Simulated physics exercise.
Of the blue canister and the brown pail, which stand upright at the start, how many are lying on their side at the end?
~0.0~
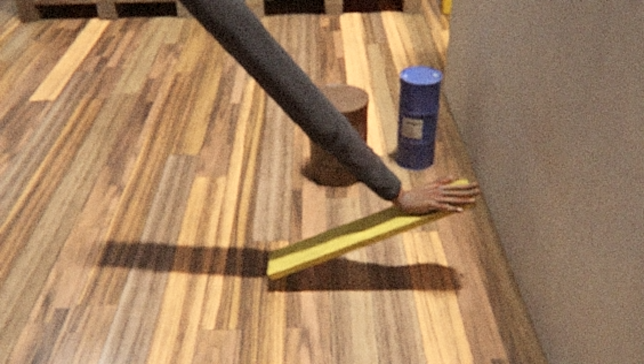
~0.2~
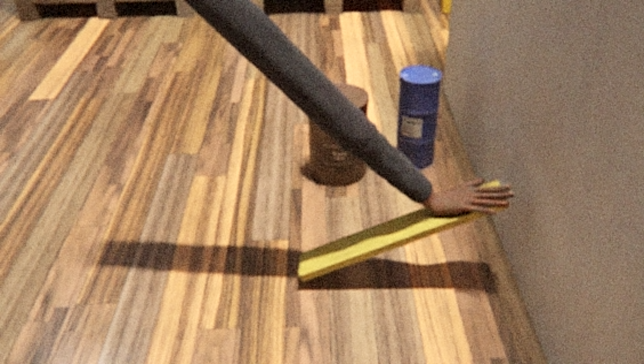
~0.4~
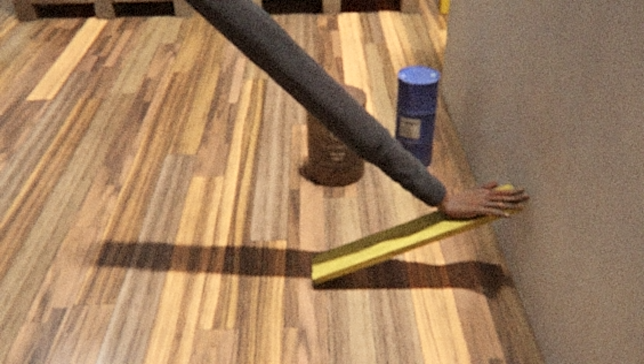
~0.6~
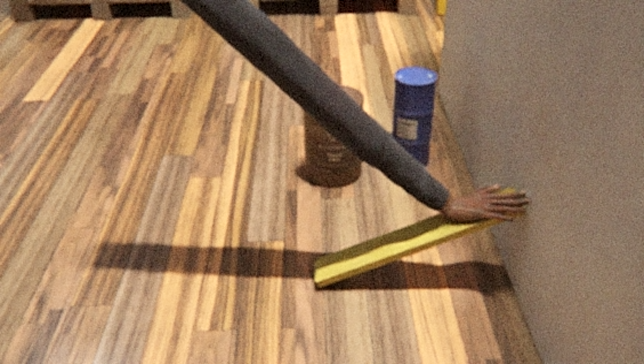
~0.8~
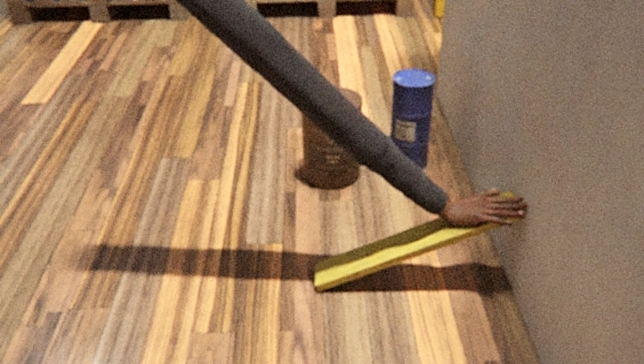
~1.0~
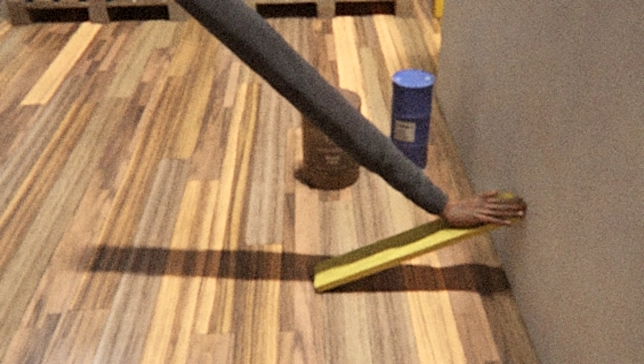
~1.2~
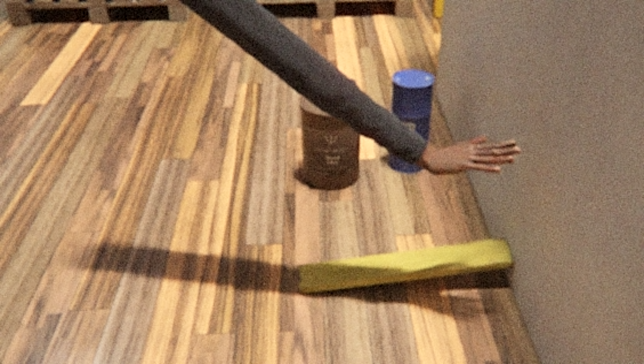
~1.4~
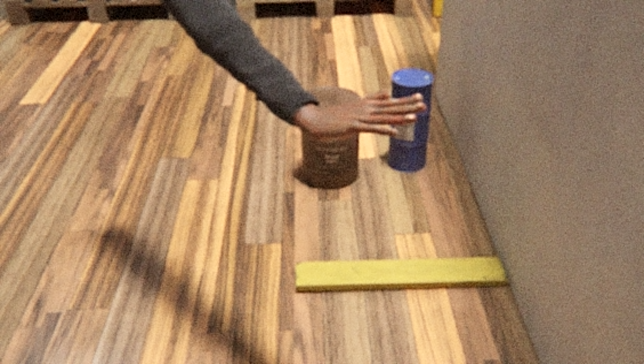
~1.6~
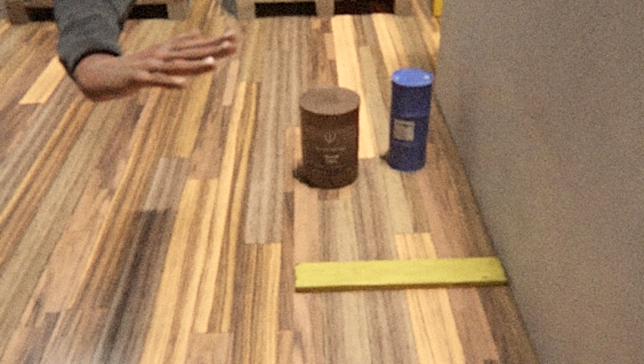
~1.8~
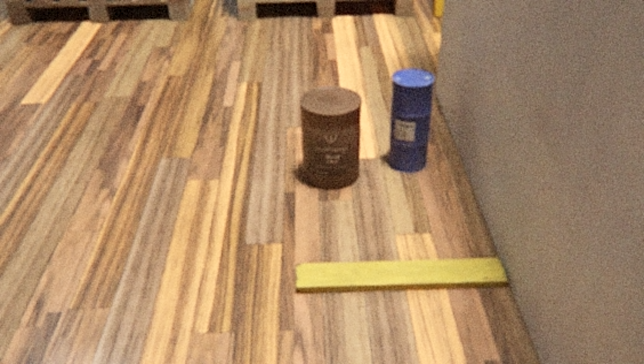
None of them are. The blue canister and the brown pail both remain standing upright after the plank drops.
